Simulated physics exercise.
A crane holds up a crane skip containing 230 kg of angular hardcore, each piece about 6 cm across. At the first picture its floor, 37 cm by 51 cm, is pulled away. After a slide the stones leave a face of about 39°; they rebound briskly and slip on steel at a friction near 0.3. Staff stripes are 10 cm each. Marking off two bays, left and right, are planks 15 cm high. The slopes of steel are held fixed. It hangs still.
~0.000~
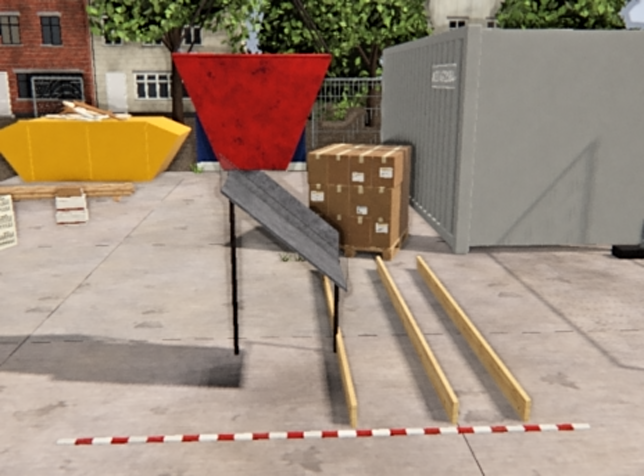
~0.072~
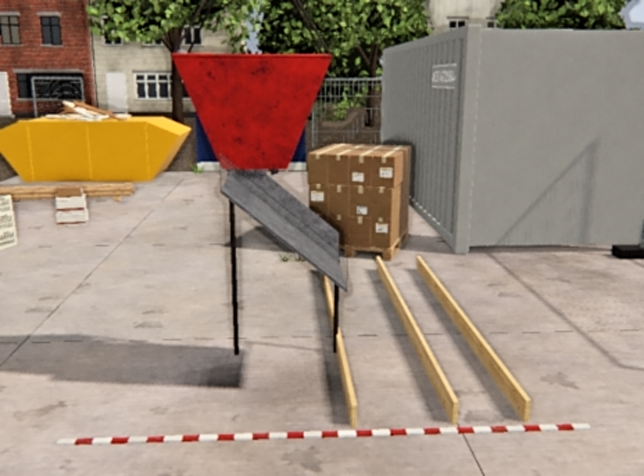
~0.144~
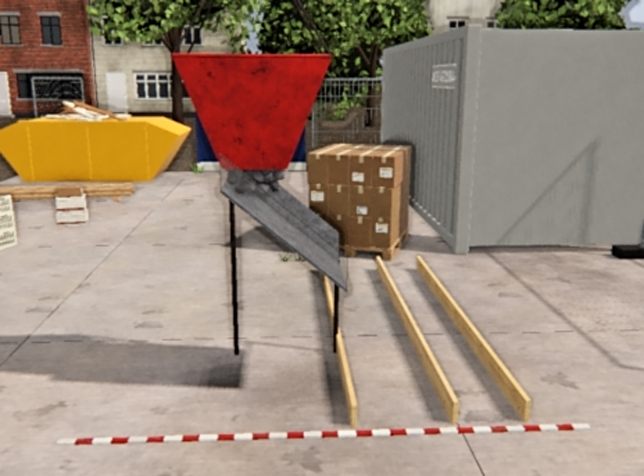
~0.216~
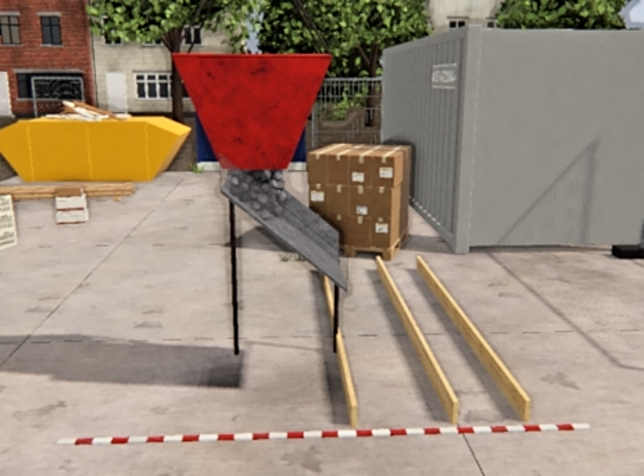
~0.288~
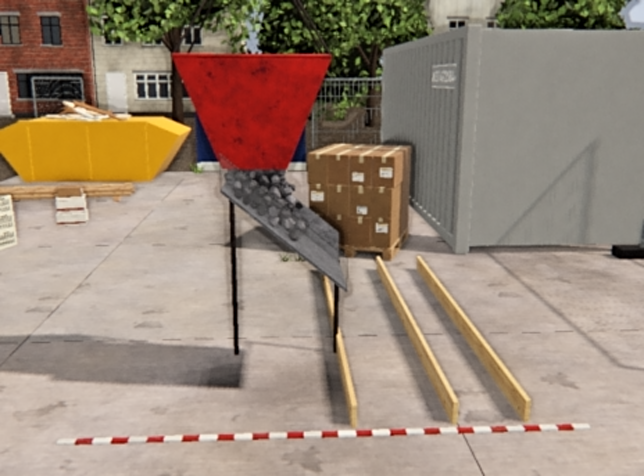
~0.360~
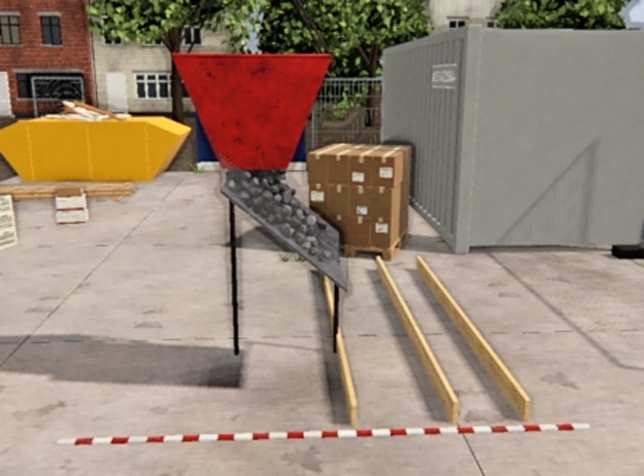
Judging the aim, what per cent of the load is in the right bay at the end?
About 28 per cent.
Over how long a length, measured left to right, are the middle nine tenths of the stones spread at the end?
Width: Near 90 cm.
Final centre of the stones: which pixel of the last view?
Middle of load approx at pixel (411, 368).
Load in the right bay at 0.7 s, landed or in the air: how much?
By then I'd say close to 0 per cent.
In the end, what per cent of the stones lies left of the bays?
Share of load: Near 0 %.
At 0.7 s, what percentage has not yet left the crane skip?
Estimate: About 35 %.
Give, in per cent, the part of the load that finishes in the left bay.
About 70 per cent.
After 0.7 s, 34 % in the crane skip, 44 % on the steel, 4 % falling or lying left of the bays, 17 % falling or lying in the left bay; the stones farthest right are at (426, 367).
After 1.1 s, 3 % in the crane skip, 41 % on the steel, 3 % falling or lying left of the bays, 50 % falling or lying in the left bay, 3 % falling or lying in the right bay; the stones farthest right are at (473, 368).
After 1.7 s, 0 % in the crane skip, 3 % on the steel, 1 % falling or lying left of the bays, 77 % falling or lying in the left bay, 20 % falling or lying in the right bay; the stones farthest right are at (499, 369).
After 2.6 s, 0 % in the crane skip, 71 % falling or lying in the left bay, 28 % falling or lying in the right bay; the stones farthest right are at (510, 369).
After 4.5 s, 0 % in the crane skip, 71 % in the left bay, 28 % in the right bay; the stones farthest right are at (510, 369).
